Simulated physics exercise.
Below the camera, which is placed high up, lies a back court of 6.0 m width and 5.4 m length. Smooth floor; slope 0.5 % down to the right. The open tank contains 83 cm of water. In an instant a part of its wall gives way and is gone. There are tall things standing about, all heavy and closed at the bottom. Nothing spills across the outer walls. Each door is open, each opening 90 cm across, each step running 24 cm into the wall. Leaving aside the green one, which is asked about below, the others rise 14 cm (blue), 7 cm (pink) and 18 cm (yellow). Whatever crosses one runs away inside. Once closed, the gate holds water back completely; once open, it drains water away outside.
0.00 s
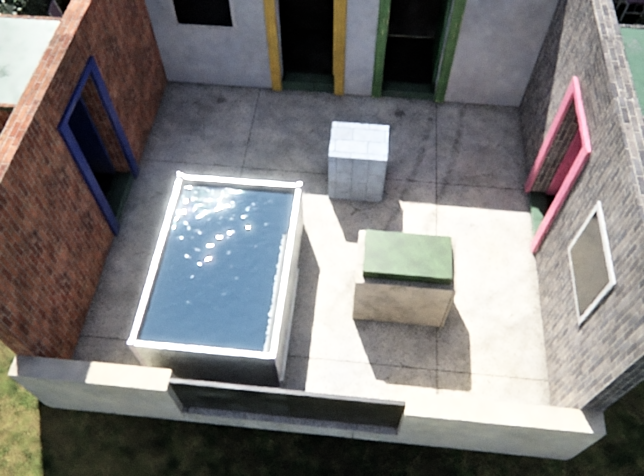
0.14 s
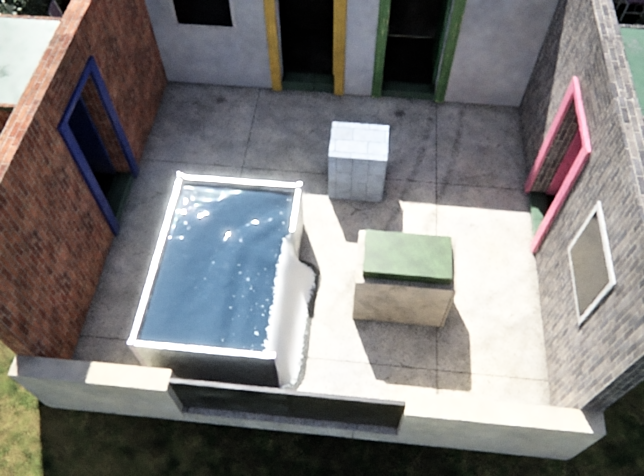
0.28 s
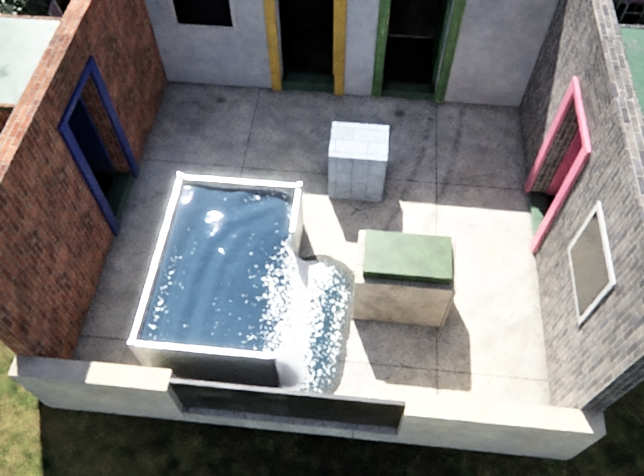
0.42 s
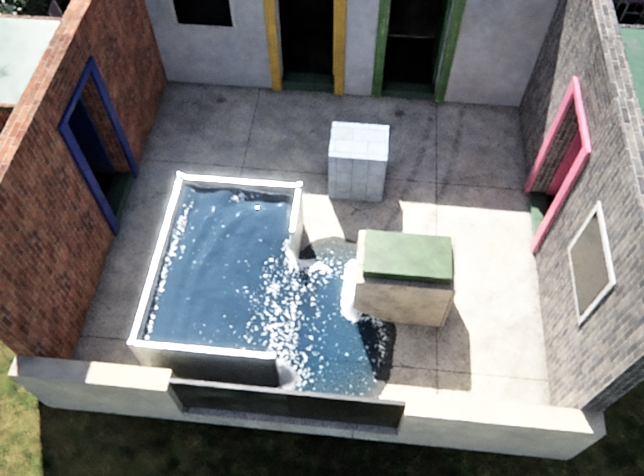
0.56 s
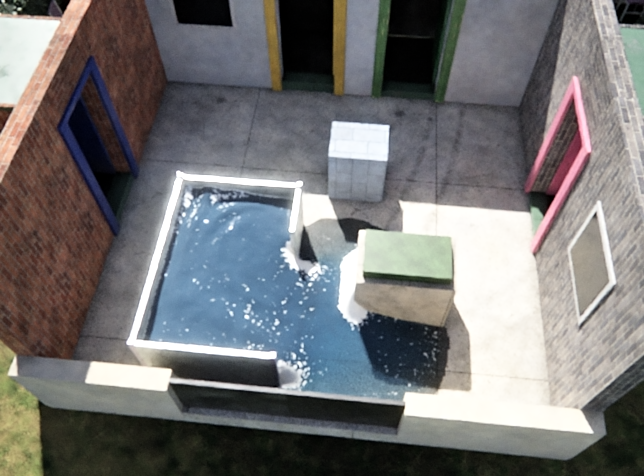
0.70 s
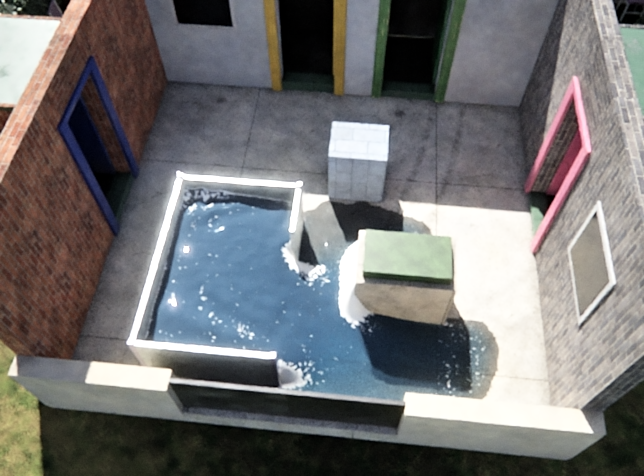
Water lies rippling in a white-rimmed open tank at the left of a walled court seen from high above, until part of the tank's right side vanishes. Around it stand a pale block, a green-topped block, a brick wall with a blue doorframe, yellow and green doorframes behind, and a pink one at right. The water pours out rightward, foams against the green-topped block and spreads around it, while the camera stays still.
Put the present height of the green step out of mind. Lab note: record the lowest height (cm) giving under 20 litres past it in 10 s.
Lowest height: 20 cm.
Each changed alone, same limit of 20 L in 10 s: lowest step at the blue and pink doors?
About 8.0 cm at blue and 9.0 cm at pink.
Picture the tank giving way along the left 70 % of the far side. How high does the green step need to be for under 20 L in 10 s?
It needs to be about 10.5 cm high.
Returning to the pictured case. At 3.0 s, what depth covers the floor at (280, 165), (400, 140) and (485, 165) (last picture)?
Roughly 3, 0 and 6 centimetres.
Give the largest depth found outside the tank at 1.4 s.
Max depth: About 79 cm.
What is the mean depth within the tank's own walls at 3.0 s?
Roughly 21 cm on average.
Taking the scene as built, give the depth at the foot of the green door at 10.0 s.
The depth there is around 9.5 cm.
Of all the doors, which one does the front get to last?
I'd say the blue door.
After 1.4 s water covers 35 % of the floor, deepest (79 cm) near (550, 430); it has not reached the green door.
After 3.0 s water covers 75 % of the floor, deepest (34 cm) near (550, 430); it has not reached the green door.
After 10.0 s water covers 95 % of the floor, deepest (21 cm) near (100, 280); 10 cm at the green door, 77 litres in over its 14 cm step.
At the green door as built, the water arrived by 3.2 s and peaked near 26 cm at 3.4 s.
Run again over the same 10 s with other heights there, 32 litres in over 18.5 cm, 5 litres over 25 cm. The limit of 20 litres is kept from about 20 cm up.
